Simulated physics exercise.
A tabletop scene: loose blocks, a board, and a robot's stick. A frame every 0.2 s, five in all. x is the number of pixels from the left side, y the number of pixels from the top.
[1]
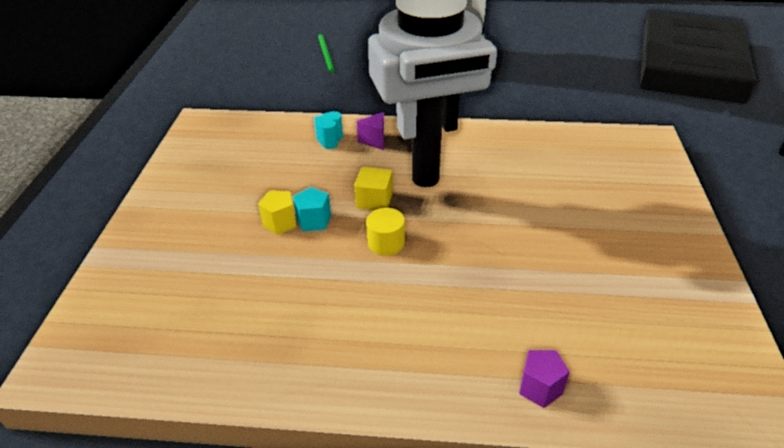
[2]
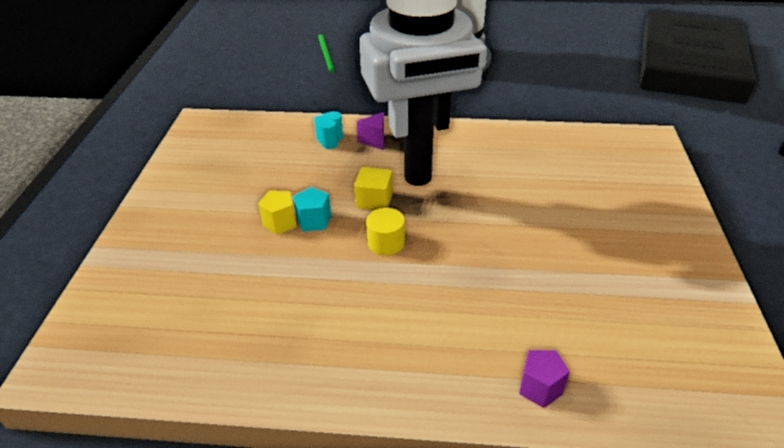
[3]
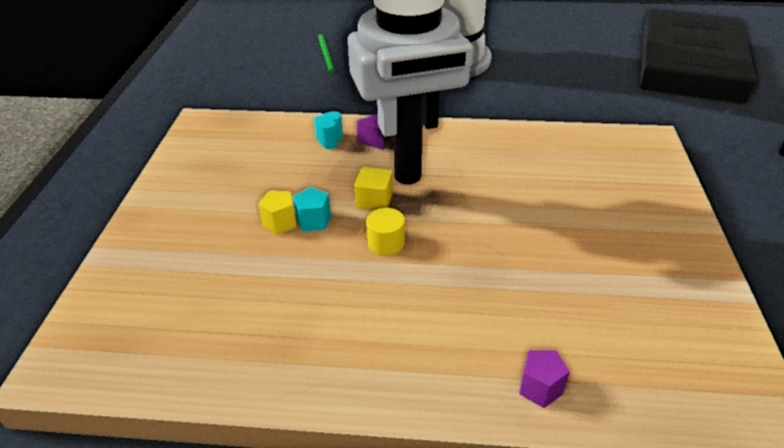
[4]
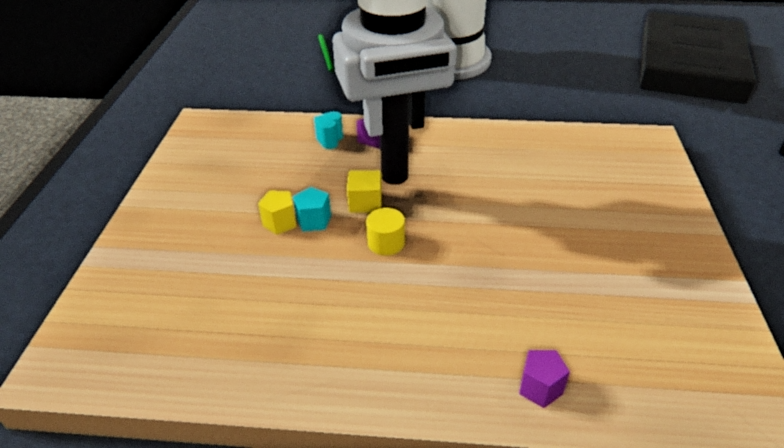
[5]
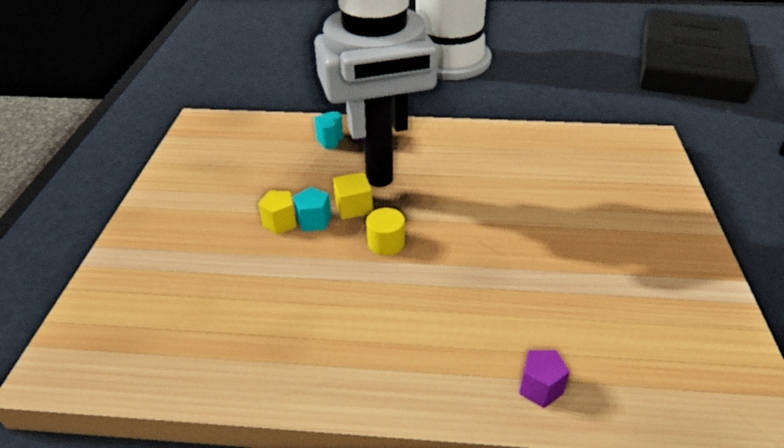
A robot arm's black stick moves left across a wooden board toward a yellow cube, near other yellow, turquoise and purple blocks. It then meets the cube and pushes it a short way left, closer to the turquoise pentagon, while the other blocks stay where they are.
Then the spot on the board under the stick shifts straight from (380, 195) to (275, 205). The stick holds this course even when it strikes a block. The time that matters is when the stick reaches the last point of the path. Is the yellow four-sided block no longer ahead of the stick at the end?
I expect so.
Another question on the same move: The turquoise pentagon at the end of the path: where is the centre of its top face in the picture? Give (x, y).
It should be at (285, 223) by then.
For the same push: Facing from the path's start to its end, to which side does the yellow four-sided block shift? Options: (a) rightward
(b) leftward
That would be b.
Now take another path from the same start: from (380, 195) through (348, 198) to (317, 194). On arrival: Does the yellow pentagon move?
Yes, that is how it ends up.
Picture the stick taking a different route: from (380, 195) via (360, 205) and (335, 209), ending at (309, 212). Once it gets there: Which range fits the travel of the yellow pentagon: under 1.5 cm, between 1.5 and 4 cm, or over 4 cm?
The yellow pentagon ends up a moderate distance away, 1.5 to 4 cm.
The first path, step by step. One third of the way, stick (343, 183); yellow pentagon (265, 204), turned 25° clockwise; turquoise pentagon (298, 209); yellow four-sided block (324, 193), turned 45° anticlockwise.
Two thirds of the way, stick (307, 186); yellow pentagon (264, 204), turned 30° clockwise; turquoise pentagon (285, 221), turned 30° anticlockwise; yellow four-sided block (299, 199), turned 75° anticlockwise.
At the end, stick (272, 189); yellow pentagon (262, 204), turned 30° clockwise; turquoise pentagon (285, 223), turned 35° anticlockwise; yellow four-sided block (297, 200), turned 80° anticlockwise; yellow circular block not moved.
